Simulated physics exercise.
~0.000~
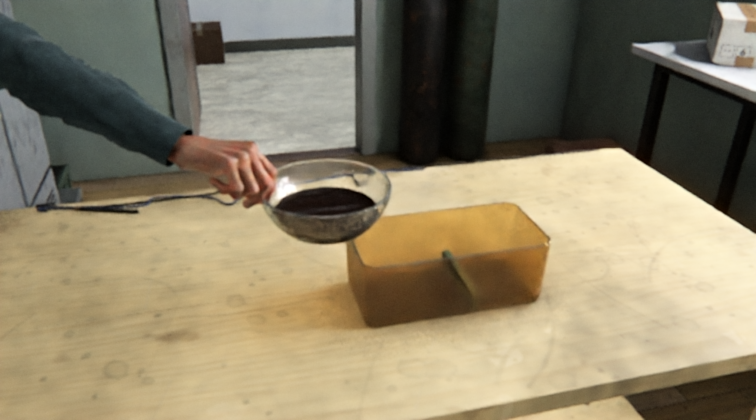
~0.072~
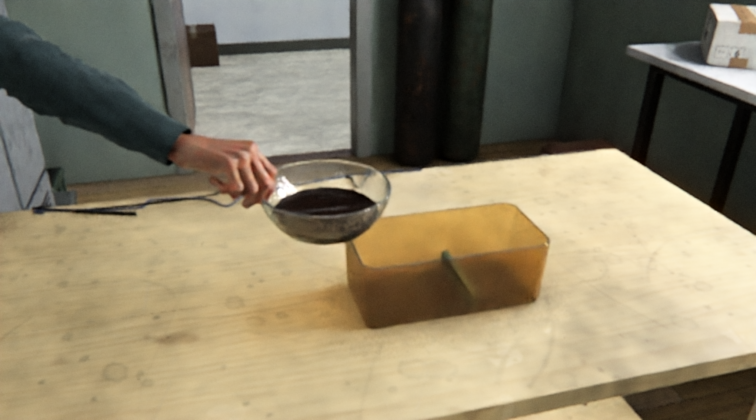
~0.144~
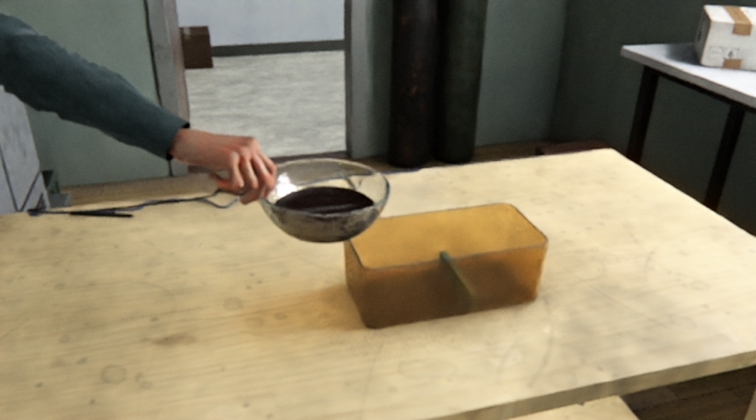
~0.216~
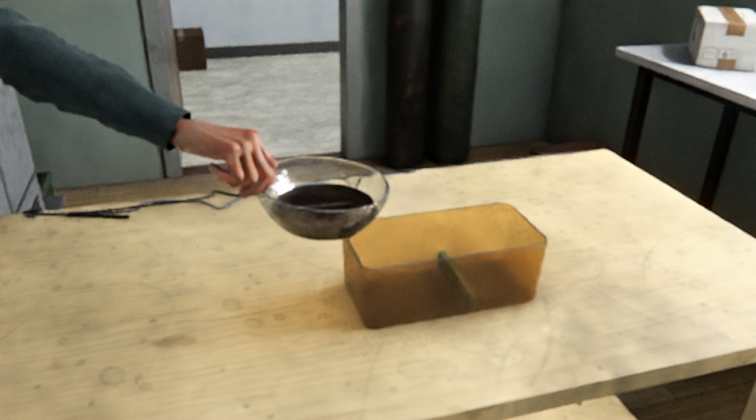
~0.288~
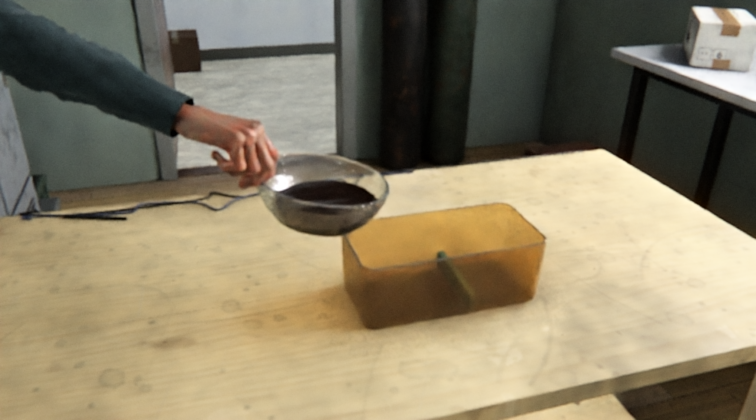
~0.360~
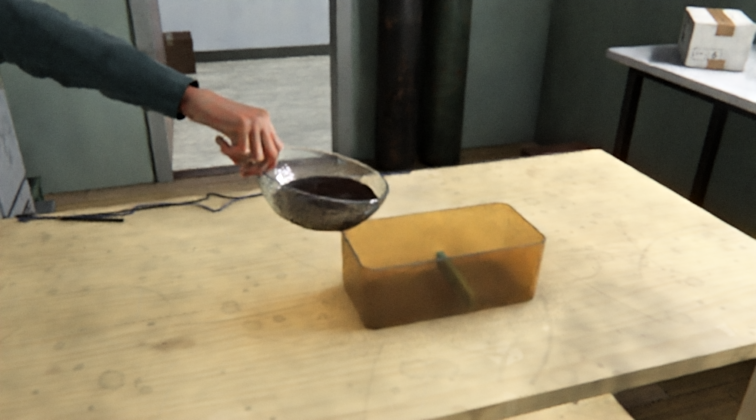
A glass bowl of dark coffee, held by a hand reaching in from the left, stayed almost still beside an empty amber basin on a wooden table, then tilted slightly to the right.
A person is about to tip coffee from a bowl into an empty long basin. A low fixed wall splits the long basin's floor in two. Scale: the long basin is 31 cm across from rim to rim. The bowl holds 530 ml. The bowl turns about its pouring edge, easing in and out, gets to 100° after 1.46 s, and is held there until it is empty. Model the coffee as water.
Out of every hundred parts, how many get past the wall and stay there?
About 7 out of 100.
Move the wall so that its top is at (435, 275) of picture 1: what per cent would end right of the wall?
75 per cent.
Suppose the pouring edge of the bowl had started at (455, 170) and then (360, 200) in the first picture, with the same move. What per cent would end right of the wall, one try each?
85 then 15 %.
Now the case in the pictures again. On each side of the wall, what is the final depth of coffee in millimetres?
Some 20 mm on the left and some 2 mm on the right.
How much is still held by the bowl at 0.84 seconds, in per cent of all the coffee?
Roughly 58 per cent.
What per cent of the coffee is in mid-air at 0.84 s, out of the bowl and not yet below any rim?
My guess is roughly 32 %.
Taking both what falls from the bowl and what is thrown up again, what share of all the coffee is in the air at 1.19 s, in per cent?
About 12 per cent.
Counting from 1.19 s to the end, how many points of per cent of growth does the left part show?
Around 9 in a hundred.
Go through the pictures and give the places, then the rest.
In the first picture, tilt 0°; pouring edge (389, 180); surface from (272, 213) to (377, 201); the long basin's rim runs from (354, 245) to (533, 222); the wall's top is at (460, 271).
In the second picture, tilt 1°; pouring edge (388, 181); surface from (271, 213) to (376, 201).
In the third picture, tilt 2°; pouring edge (387, 181); surface from (270, 212) to (375, 200).
In the fourth picture, tilt 5°; pouring edge (386, 181); surface from (269, 209) to (374, 198).
In the fifth picture, tilt 9°; pouring edge (385, 182); surface from (270, 205) to (375, 194).
In the sixth picture, tilt 14°; pouring edge (385, 182); surface from (272, 200) to (376, 190).
By 0.84 s the tilt is 62° and 58 per cent is still to pour, 10 is left of the wall and 0 right of it.
By 1.19 s the tilt is 92° and 1 per cent is still to pour, 84 is left of the wall and 3 right of it.
By 1.56 s the tilt is 100° and 0 per cent is still to pour, 94 is left of the wall and 6 right of it.
By 1.96 s the tilt is 100° and 0 per cent is still to pour, 93 is left of the wall and 7 right of it.
At rest 93 per cent lies left of the wall, 7 right of it and 1 outside.
